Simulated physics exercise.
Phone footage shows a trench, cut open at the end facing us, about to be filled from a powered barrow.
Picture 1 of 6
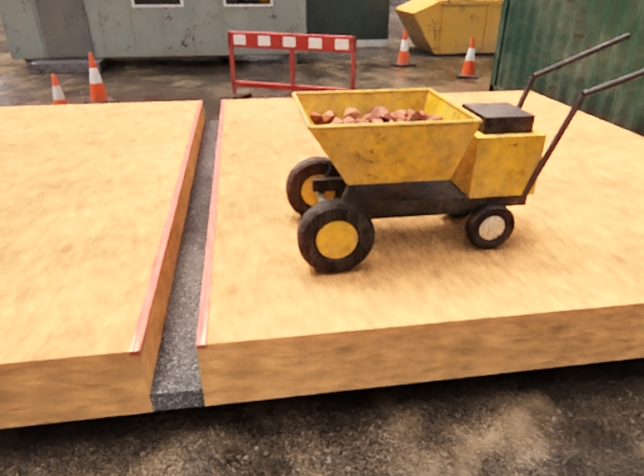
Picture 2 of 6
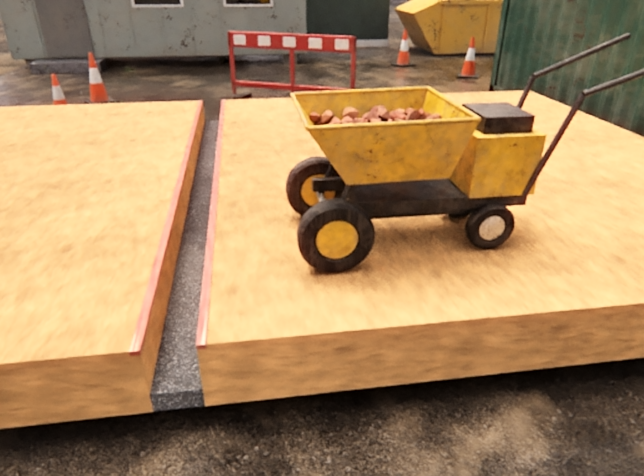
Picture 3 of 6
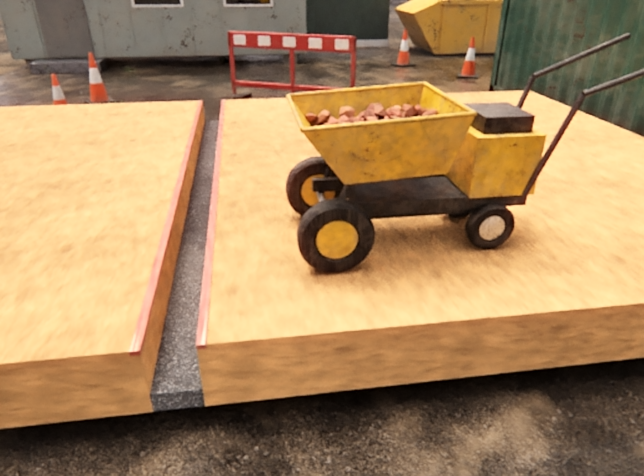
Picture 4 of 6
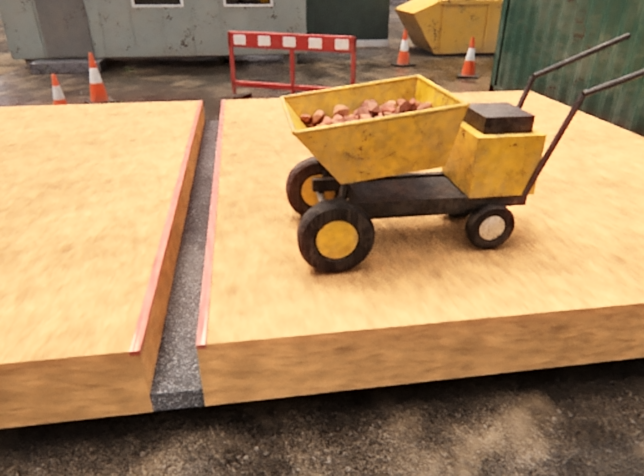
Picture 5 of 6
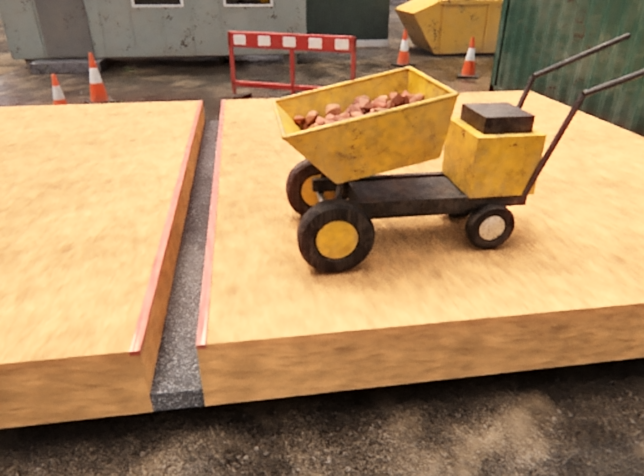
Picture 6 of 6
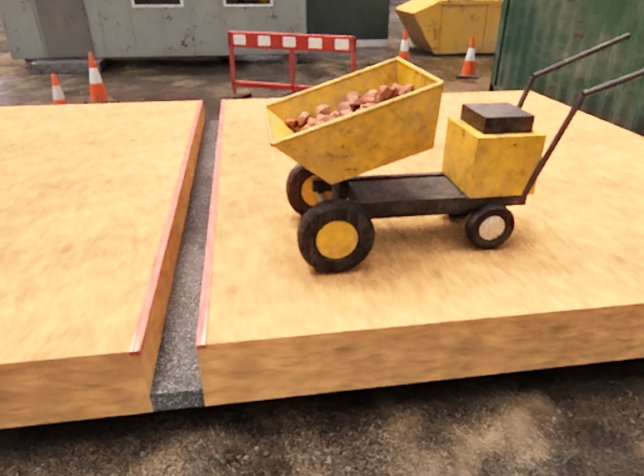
A paved yard with a grey cabin, orange cones and a red-and-white barrier behind is seen from slightly above, the camera still. A yellow powered barrow with black wheels and handles, its skip loaded with reddish rubble, stands on a pale wooden-looking surface right of a narrow, grey-bottomed trench. The skip, level at first, tilts steadily forward to the left, its rear rising, while the wheels stay put.
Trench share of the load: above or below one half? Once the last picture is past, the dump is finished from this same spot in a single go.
Above.
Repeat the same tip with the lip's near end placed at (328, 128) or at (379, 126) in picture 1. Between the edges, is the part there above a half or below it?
The first try: Most of it. The second: Under half.
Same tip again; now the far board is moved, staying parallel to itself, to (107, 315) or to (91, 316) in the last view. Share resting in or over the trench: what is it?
Roughly 100 percent first and 100 percent second.
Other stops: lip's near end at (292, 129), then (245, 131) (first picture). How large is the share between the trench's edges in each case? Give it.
Some 90 in a hundred, then some 30 in a hundred.
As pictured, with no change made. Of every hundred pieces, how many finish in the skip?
Roughly 0 per cent of the load.
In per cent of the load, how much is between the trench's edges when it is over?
Roughly 90 %.
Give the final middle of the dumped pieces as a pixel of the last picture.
Near pixel (191, 269).
Soon after the last picture, skip tipped steeply; all in the skip.
A little later, skip tipped right over; most in the skip; a stray few short of the trench; a small part in or heaped over the trench; a stray few falling.
Later still, skip tipped right over; about a quarter in the skip; a small part short of the trench; about two thirds in or heaped over the trench; a stray few beyond it.
By the end, skip tipped right over; a small part short of the trench; most in or heaped over the trench; a stray few beyond it.
